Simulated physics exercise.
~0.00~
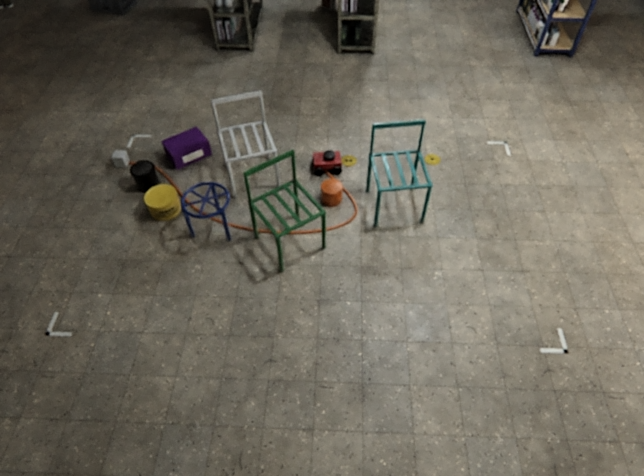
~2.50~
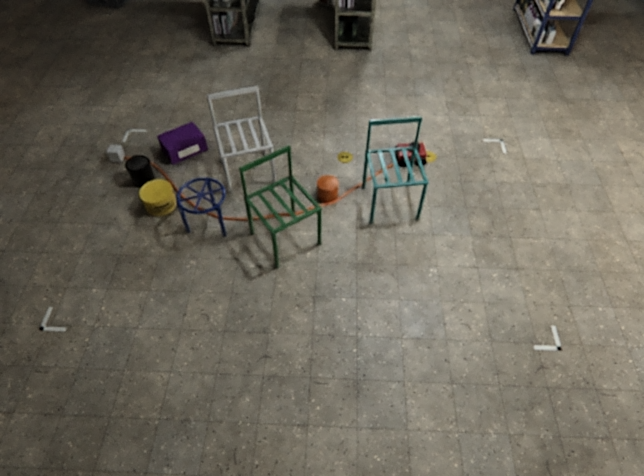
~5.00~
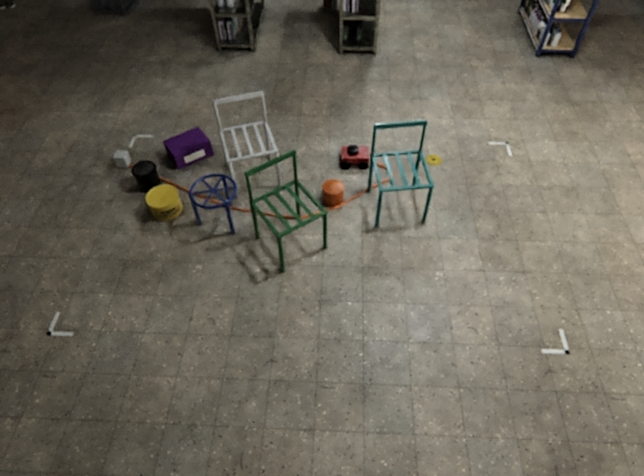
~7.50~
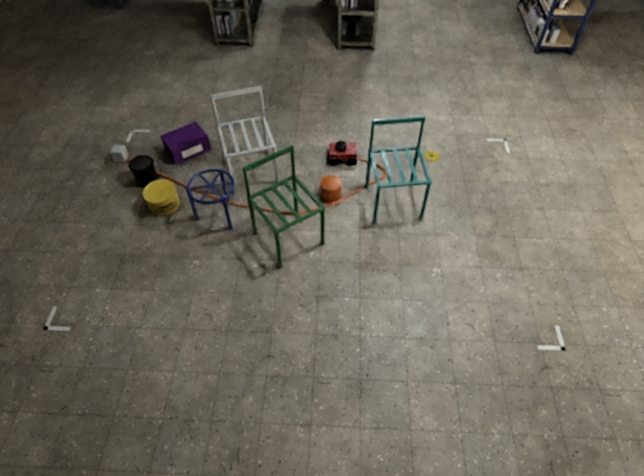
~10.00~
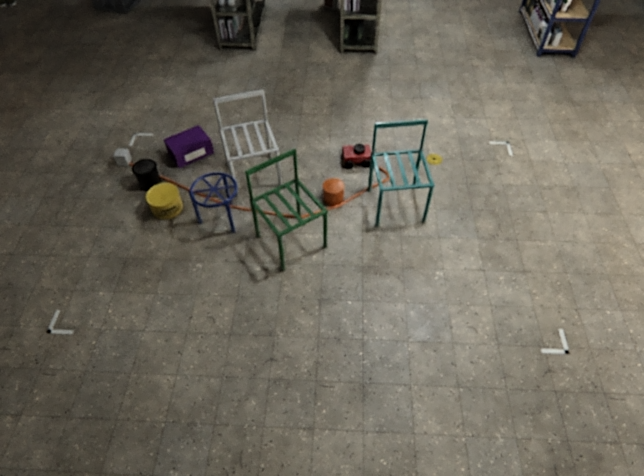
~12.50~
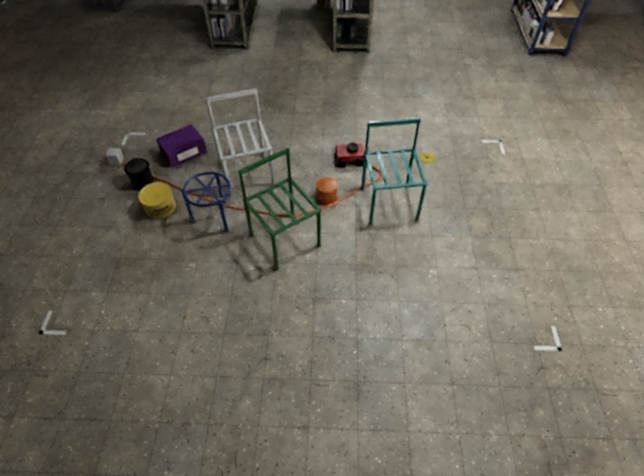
The video shows a small red cart with an orange lead among chairs, a blue stool, tubs and a purple box; it moves right behind the teal chair, then back left, as the stool shifts slightly, and ends standing between the white and teal chairs.
